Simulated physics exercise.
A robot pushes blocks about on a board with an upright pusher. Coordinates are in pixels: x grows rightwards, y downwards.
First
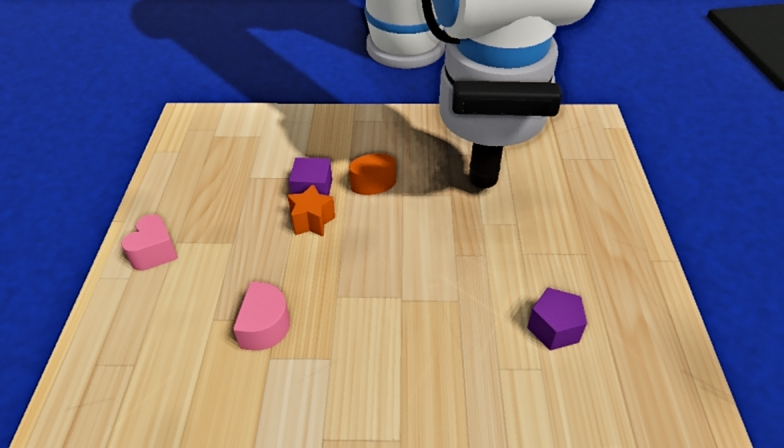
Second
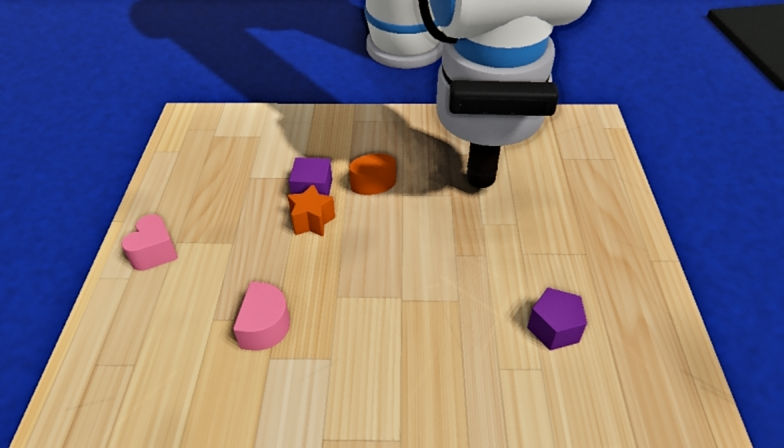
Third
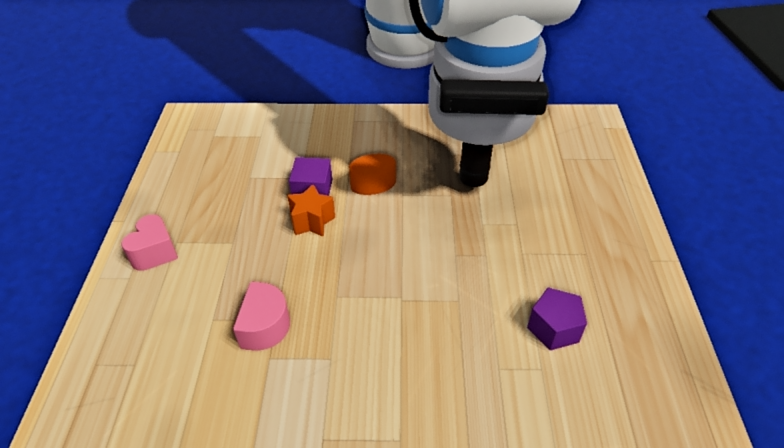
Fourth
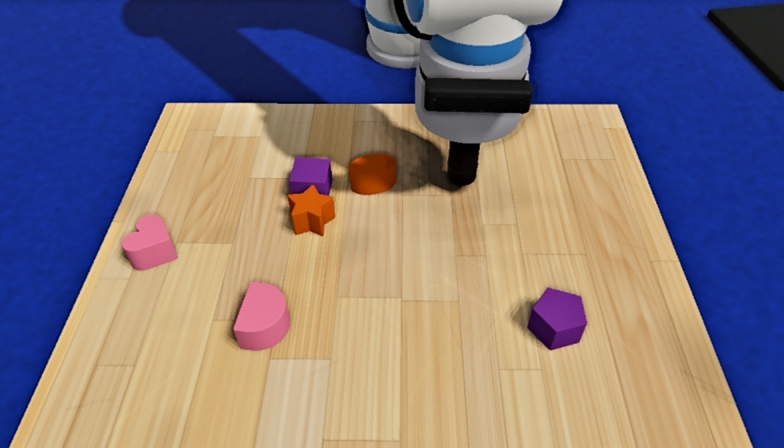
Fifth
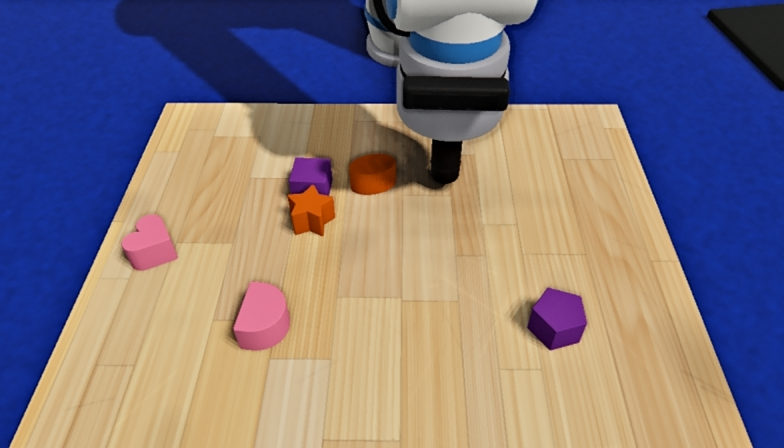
A white and blue robot arm with a black upright pusher slides slowly leftward along the far part of a light wooden board, nearing an orange rounded block. The fixed camera looks down from the front at the board on a blue surface. Behind an orange star at upper left sits a purple square block, with a pink heart and pink rounded block nearer left and a purple pentagon at right, all motionless.
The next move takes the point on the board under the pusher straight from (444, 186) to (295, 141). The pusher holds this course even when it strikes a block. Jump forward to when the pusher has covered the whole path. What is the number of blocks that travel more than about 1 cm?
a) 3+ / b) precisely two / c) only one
I'll go with c - only one.
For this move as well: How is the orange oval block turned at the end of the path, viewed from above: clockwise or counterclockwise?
From the top: Counterclockwise.
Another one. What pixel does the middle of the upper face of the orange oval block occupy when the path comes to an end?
Somewhere near (344, 163).
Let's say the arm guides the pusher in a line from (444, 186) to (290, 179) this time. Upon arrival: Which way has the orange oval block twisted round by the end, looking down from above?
Twists anticlockwise.
What follows on the original path. One third of the way, pusher at (389, 159); orange oval block at (358, 164), turned 25° anticlockwise.
Two thirds of the way, pusher at (340, 145); orange oval block at (344, 163), turned 75° anticlockwise.
At the end, pusher at (293, 131); purple square not moved; orange oval block at (344, 163), turned 75° anticlockwise.
